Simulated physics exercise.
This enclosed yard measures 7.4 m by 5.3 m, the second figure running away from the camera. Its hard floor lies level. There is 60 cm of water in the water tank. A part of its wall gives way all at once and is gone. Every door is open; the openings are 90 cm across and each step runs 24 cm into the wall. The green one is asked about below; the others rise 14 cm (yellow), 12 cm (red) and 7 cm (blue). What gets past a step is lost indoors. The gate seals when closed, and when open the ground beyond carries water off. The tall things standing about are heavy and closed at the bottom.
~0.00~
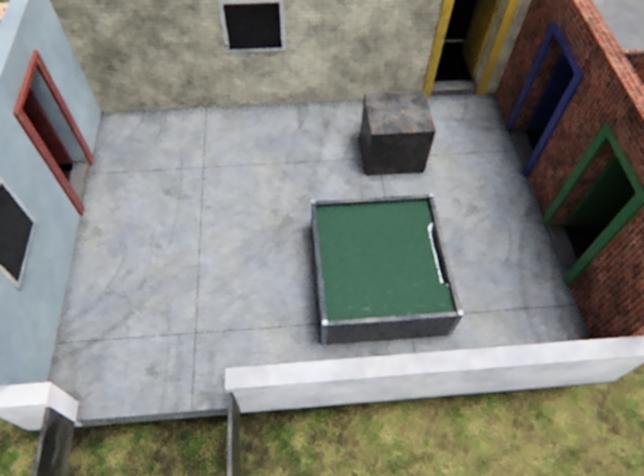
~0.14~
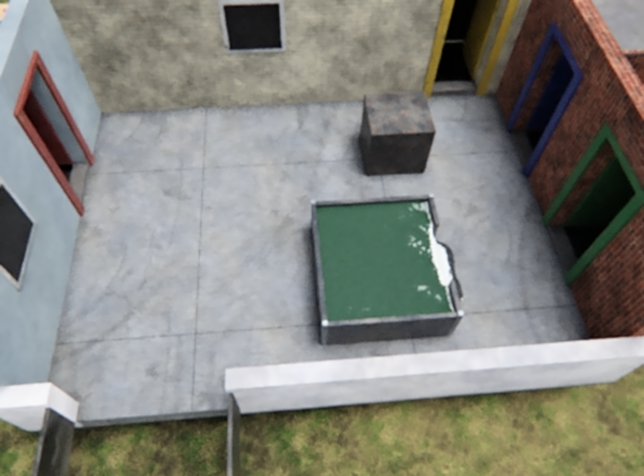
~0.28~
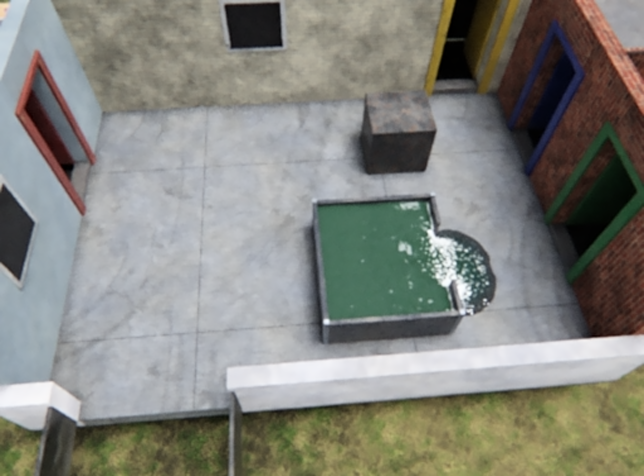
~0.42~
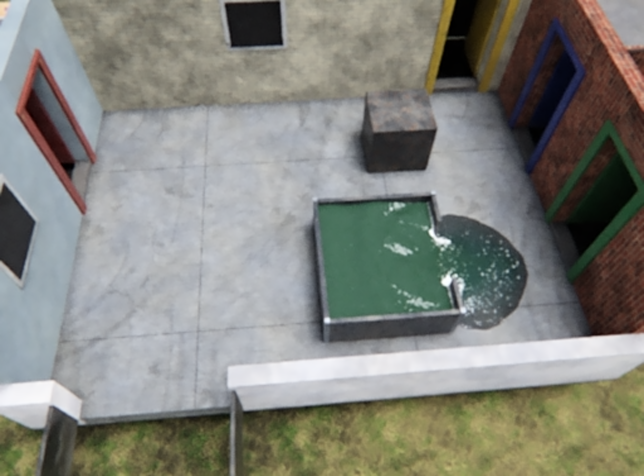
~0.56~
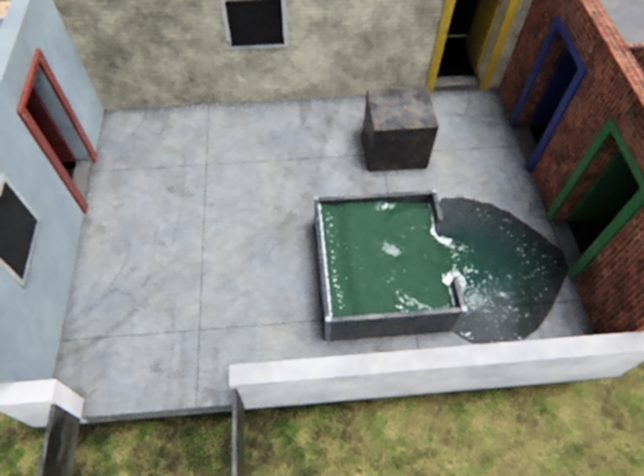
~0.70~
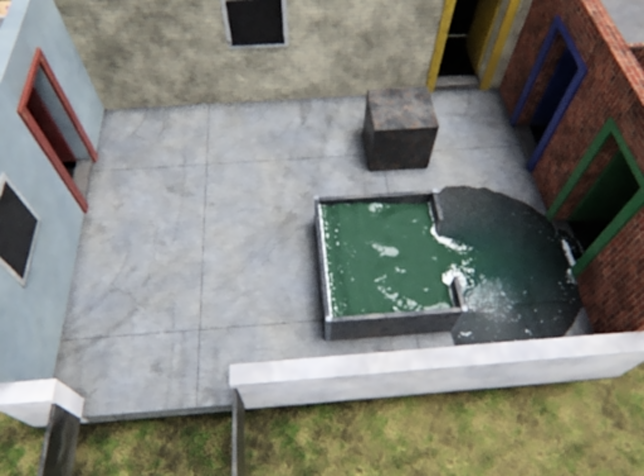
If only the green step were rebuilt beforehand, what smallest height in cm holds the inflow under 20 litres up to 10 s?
Some 25 cm above the ground.
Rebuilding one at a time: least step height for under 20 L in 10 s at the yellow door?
About 9.0 cm at yellow.
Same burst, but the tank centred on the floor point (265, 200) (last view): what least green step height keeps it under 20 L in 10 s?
Some 14.0 cm.
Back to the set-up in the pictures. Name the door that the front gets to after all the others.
The red one.
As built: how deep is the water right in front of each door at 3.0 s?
In cm: Yellow 12, red 0, blue 7, green 18.
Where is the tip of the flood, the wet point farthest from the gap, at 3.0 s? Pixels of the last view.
At about (500, 90).
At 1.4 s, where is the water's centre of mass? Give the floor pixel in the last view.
At about (426, 270).
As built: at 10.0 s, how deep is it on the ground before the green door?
Roughly 8.0 cm deep.
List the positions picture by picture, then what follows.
The first frame shows still water, 60 cm deep, in the water tank at (381, 257); the green door at (585, 214) is dry.
In the second frame, water pours out at (435, 268) and has run 0.3 m, to a hidden place; about 6 cm deep outside, 60 cm at the back.
In the third frame, the front is at (490, 283), 0.8 m from the gap at (437, 267); 0.8 m2 of floor is wet, 60 cm left at the back.
In the fourth frame, water pours out at (437, 266) and has run 1.3 m, to (521, 275); about 6 cm deep outside, 59 cm at the back.
In the fifth frame, the front is at (561, 271), 1.9 m from the gap at (439, 264); 2.9 m2 of floor is wet, 54 cm left at the back.
In the sixth frame, water pours out at (439, 263) and has run 2.2 m, to (584, 260); about 5 cm deep outside, 50 cm at the back; water is at the green door at (590, 209).
After 1.4 s water covers 15 % of the floor, deepest (42 cm) near (602, 354); 6 cm at the green door, 79 litres in over its 6 cm step.
After 3.0 s water covers 25 % of the floor, deepest (22 cm) near (597, 342); 18 cm at the green door, 269 litres in over its 6 cm step.
After 10.0 s water covers 80 % of the floor, deepest (8 cm) near (571, 273); 8 cm at the green door, 462 litres in over its 6 cm step.
At the green door as built, the water arrived by 0.7 s and peaked near 20 cm at 2.8 s.
With a step of 21.5 cm, 53 litres would have come in within the 10 s; with 29 cm, 5 litres. So under 20 litres takes about 25 cm.
